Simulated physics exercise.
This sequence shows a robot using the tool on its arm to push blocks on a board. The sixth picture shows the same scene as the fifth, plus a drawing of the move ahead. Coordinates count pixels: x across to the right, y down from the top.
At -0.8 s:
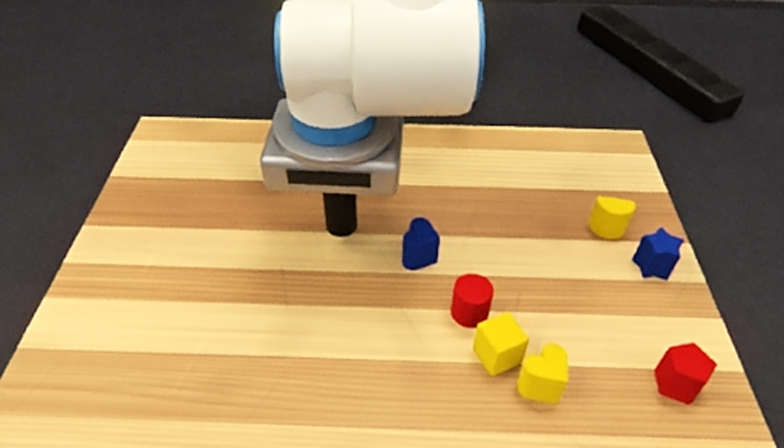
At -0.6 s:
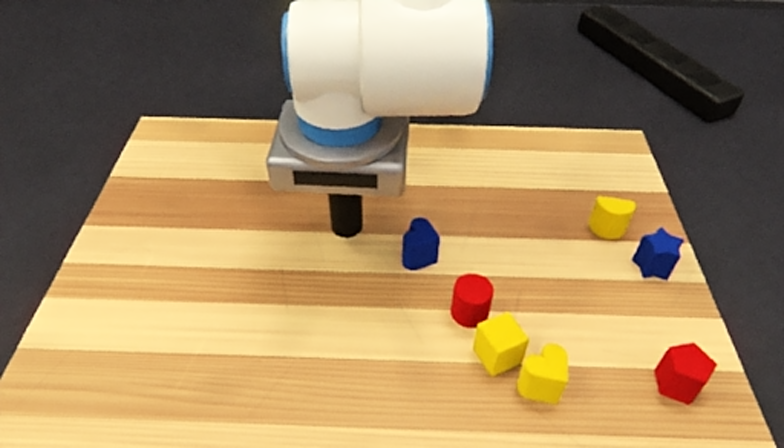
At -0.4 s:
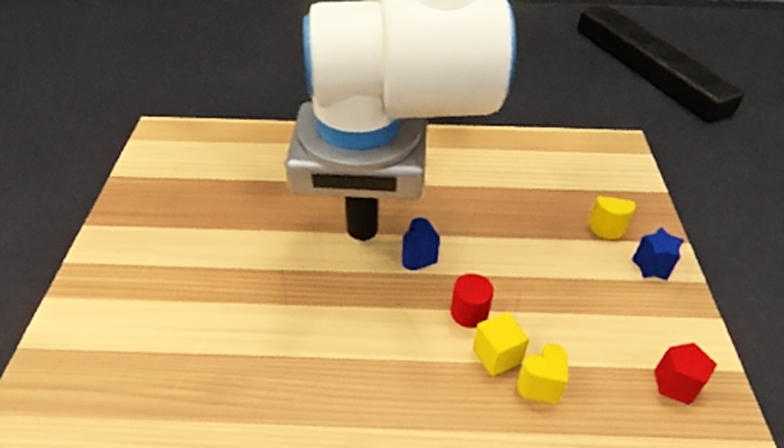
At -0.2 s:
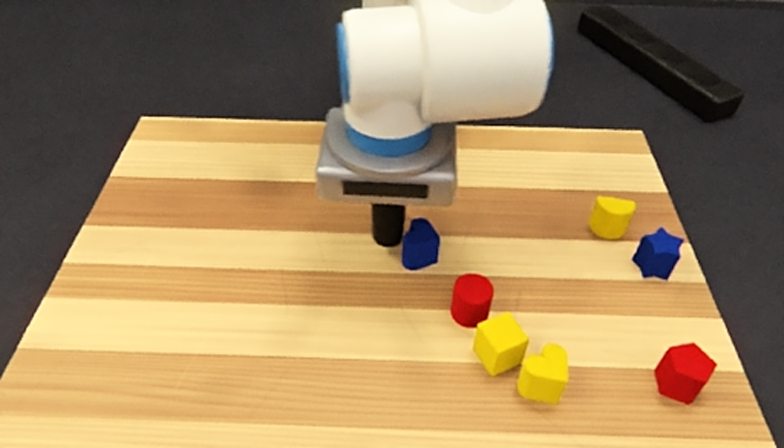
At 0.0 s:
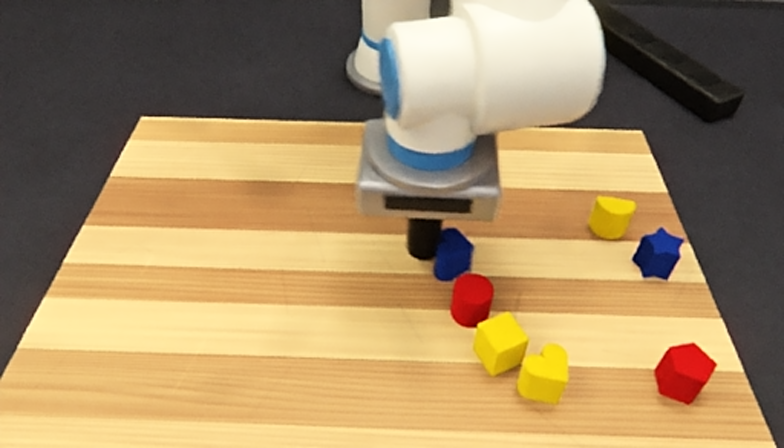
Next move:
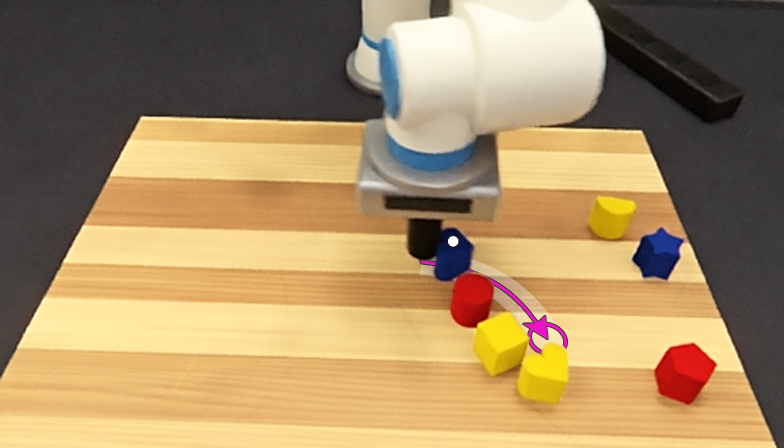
A white robot arm with a black tool moved right across a striped wooden board, slowly at first, then pushed a small blue block to the right, near a red cylinder, while the other blocks stayed still.
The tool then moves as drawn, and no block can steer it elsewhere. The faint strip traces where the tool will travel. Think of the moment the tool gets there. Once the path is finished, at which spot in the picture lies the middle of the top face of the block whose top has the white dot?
Expect it around (563, 277).
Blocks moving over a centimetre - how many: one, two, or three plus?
That's one.
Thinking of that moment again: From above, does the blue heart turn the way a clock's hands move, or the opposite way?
Counterclockwise rotation.
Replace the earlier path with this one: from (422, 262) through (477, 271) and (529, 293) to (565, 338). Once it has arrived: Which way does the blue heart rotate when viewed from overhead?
Against the clock.
Path on the board, from (422, 262) through (472, 272) and (515, 298) to (547, 339); the dot is on the blue heart.
On the path given first. One third of the way, tool (475, 260); blue heart (508, 253).
Two thirds of the way, tool (520, 286); blue heart (553, 271), turned 20° anticlockwise.
At the end, tool (552, 326); blue heart (563, 277), turned 50° anticlockwise; red cylinder in place.
